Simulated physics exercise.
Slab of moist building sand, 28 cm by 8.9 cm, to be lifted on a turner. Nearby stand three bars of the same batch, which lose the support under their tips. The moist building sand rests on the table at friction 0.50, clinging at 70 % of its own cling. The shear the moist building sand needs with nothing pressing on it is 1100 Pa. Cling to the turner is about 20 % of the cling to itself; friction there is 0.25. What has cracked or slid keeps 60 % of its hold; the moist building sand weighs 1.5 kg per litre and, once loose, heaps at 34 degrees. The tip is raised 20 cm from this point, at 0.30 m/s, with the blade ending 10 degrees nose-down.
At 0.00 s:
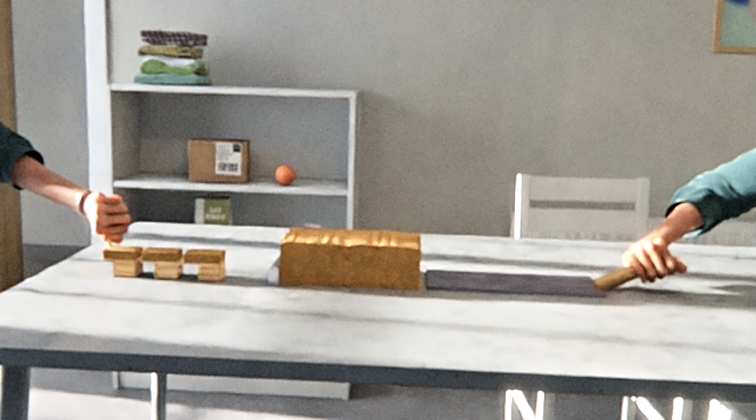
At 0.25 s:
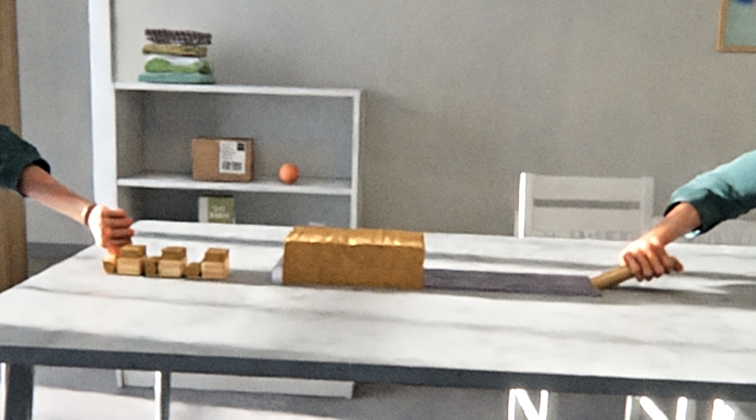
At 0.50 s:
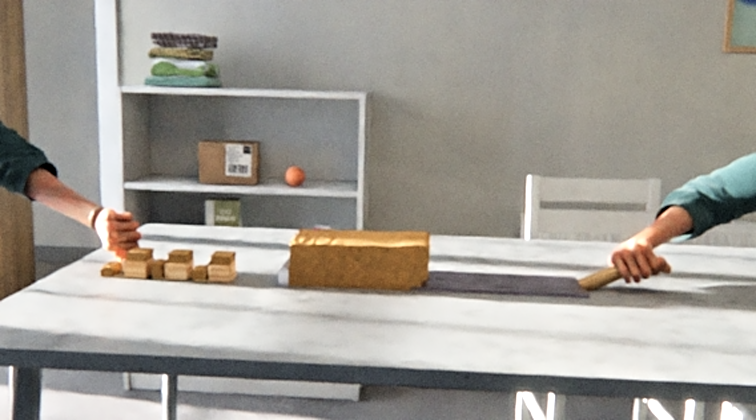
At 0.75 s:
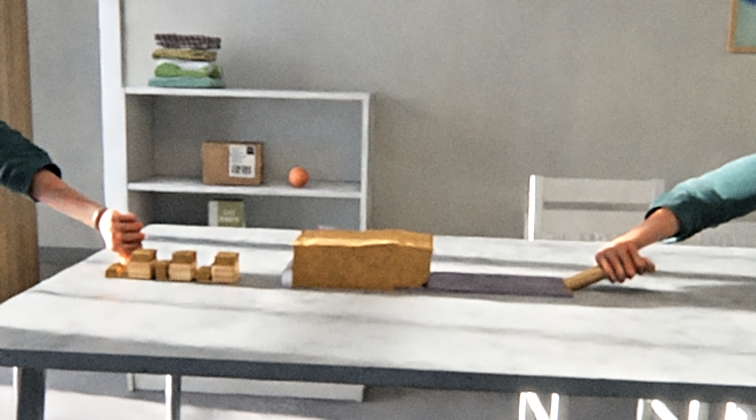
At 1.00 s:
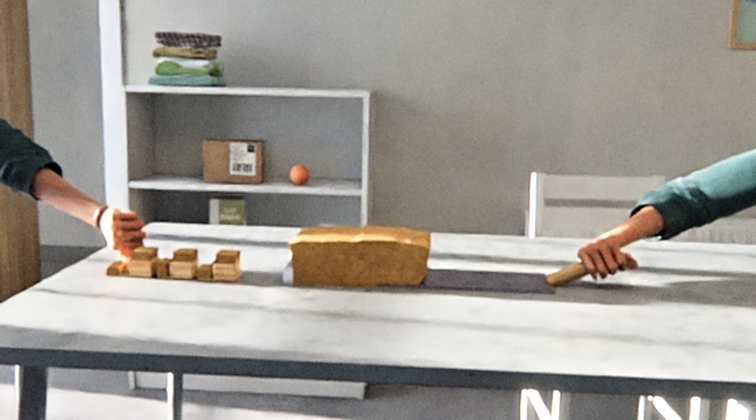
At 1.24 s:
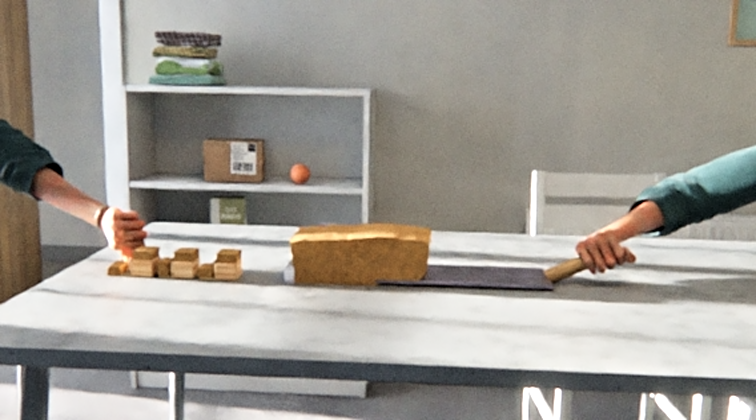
A hand at left lowered the ends of three small bars on a grey table, then another at right slid a dark flat blade leftward by its handle under a golden-brown block, which barely shifted.
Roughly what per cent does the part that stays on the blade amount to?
It amounts to roughly 32 per cent.
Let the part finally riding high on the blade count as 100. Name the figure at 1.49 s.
About 60 out of 100.
After 1.49 s, the tip is 7.8 cm up.
After 1.78 s, the tip is 16 cm up.
After 2.08 s, the tip is 20 cm up and 32 % is riding high on the blade.
After 2.37 s, the tip is 20 cm up and 32 % is riding high on the blade.
After 2.50 s, the tip is 20 cm up and 32 % is riding high on the blade.
